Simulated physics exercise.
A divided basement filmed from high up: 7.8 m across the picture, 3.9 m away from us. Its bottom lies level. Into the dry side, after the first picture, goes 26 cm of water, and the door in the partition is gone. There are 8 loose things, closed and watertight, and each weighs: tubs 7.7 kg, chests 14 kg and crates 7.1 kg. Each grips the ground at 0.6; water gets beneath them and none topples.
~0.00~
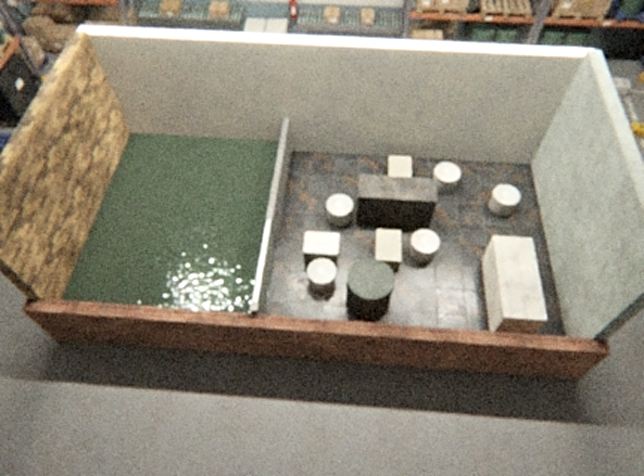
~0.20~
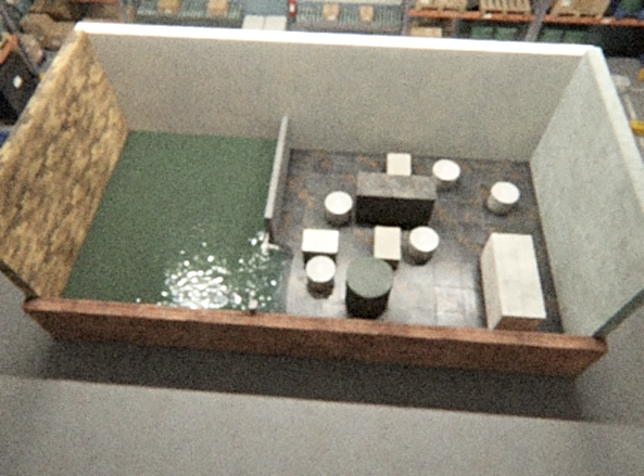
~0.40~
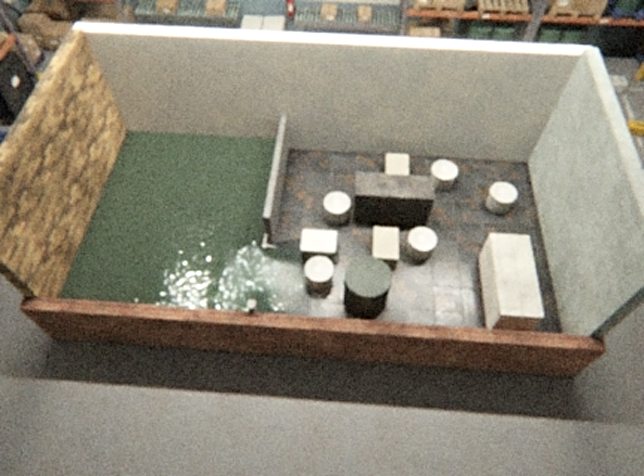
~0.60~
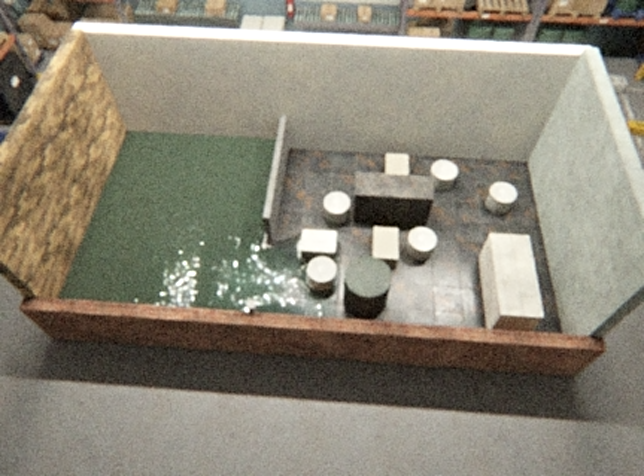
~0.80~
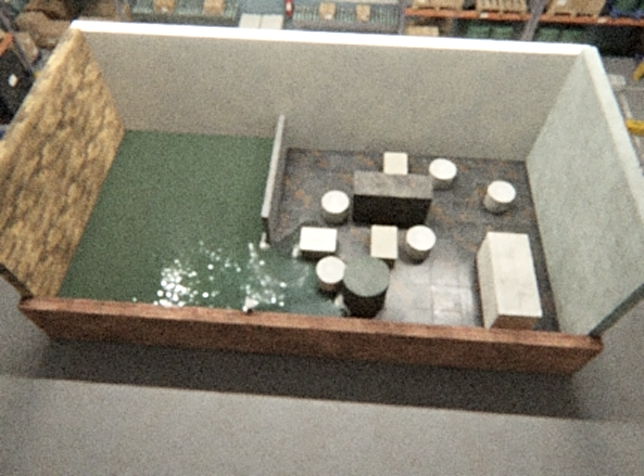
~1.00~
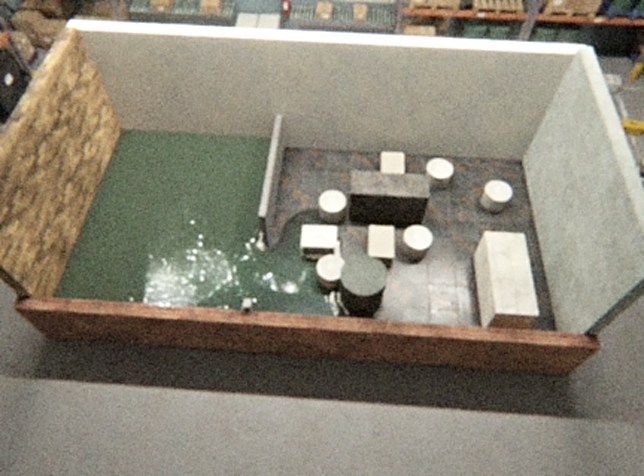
We see a divided basement from above, green water on the left; once part of the partition disappears, water spreads through the gap onto the dark floor, and a pale tub near the opening shifts slightly to the right.
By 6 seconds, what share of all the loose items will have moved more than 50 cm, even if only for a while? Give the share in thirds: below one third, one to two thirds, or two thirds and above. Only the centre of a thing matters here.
It will come to two thirds or over.
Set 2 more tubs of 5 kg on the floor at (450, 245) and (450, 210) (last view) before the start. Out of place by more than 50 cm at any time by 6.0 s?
Going in order, that's too far and then not that far.
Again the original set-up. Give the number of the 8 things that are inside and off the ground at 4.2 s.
At that instant the tally stands at 3.
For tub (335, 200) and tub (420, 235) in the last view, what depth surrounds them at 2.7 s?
Roughly 2 and 3 cm.
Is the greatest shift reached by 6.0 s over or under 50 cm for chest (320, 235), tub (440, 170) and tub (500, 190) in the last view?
In sequence: Exceeds it / falls below it / exceeds it.
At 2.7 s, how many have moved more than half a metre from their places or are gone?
1 in all.
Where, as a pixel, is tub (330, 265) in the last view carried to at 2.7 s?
Estimated pixel: Around (375, 218).
After 1.4 s 0 of 8 are over 50 cm from their spots; 1 afloat.
After 2.7 s 1 of 8 are over 50 cm from their spots; 2 afloat.
After 4.2 s 4 of 8 are over 50 cm from their spots; 3 afloat.
After 6.0 s 6 of 8 are over 50 cm from their spots, and 6 have been at some point; 4 afloat.
